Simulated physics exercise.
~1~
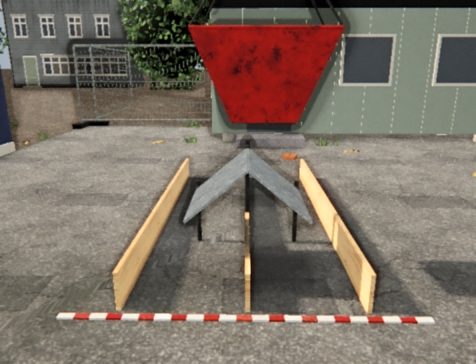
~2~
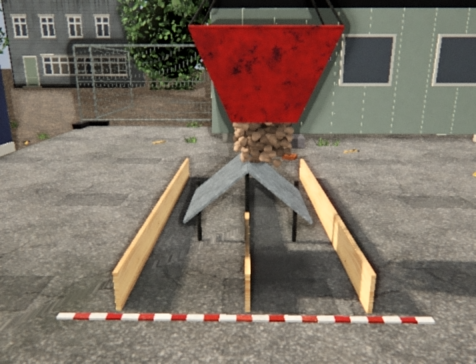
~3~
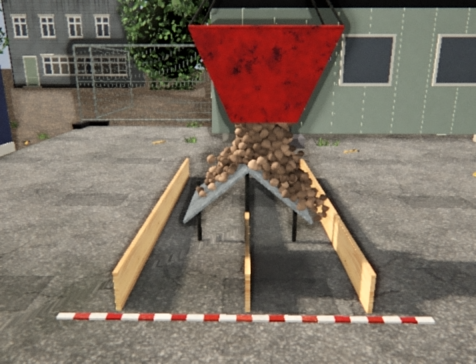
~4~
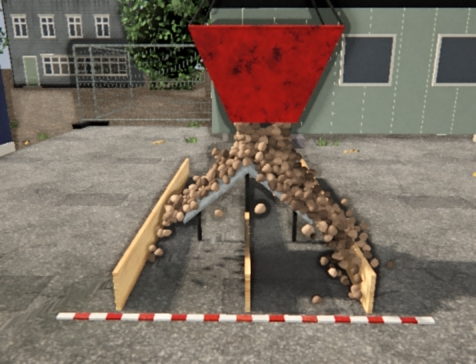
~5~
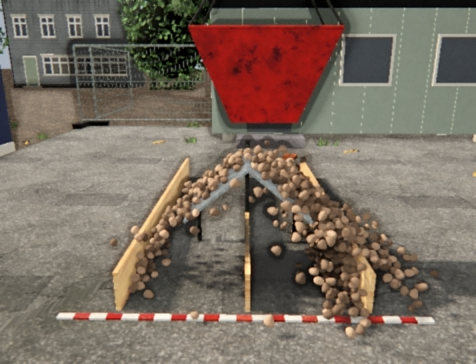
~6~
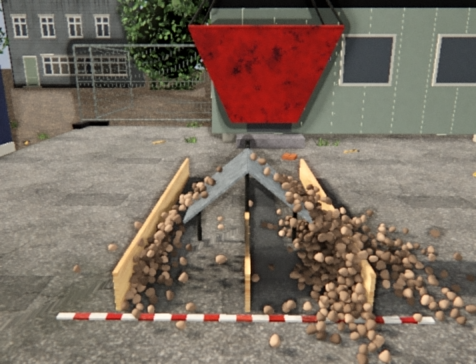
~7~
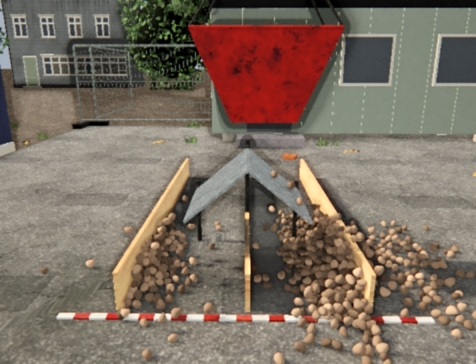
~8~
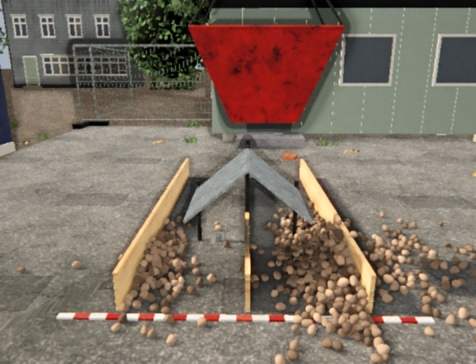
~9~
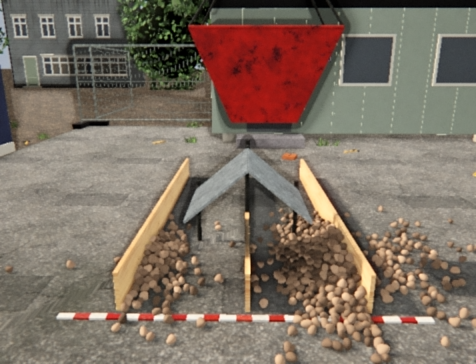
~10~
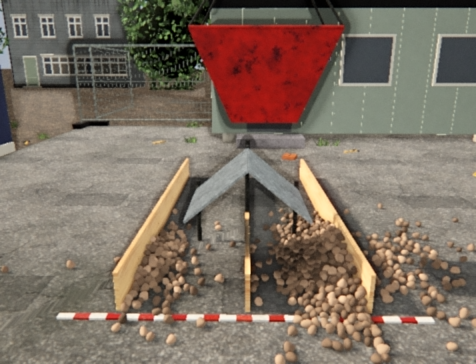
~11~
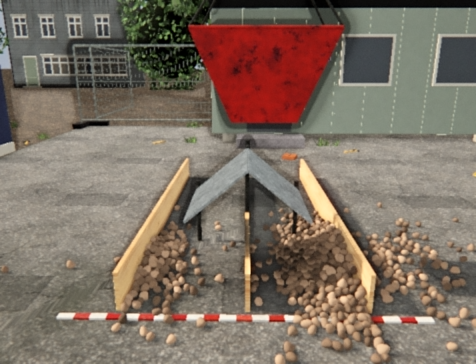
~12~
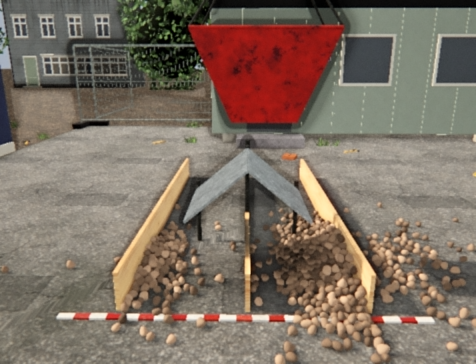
Brown stones pouring from a red skip onto a fixed steel ridge, splitting unevenly, mostly settling right, some spilling beyond the planks.
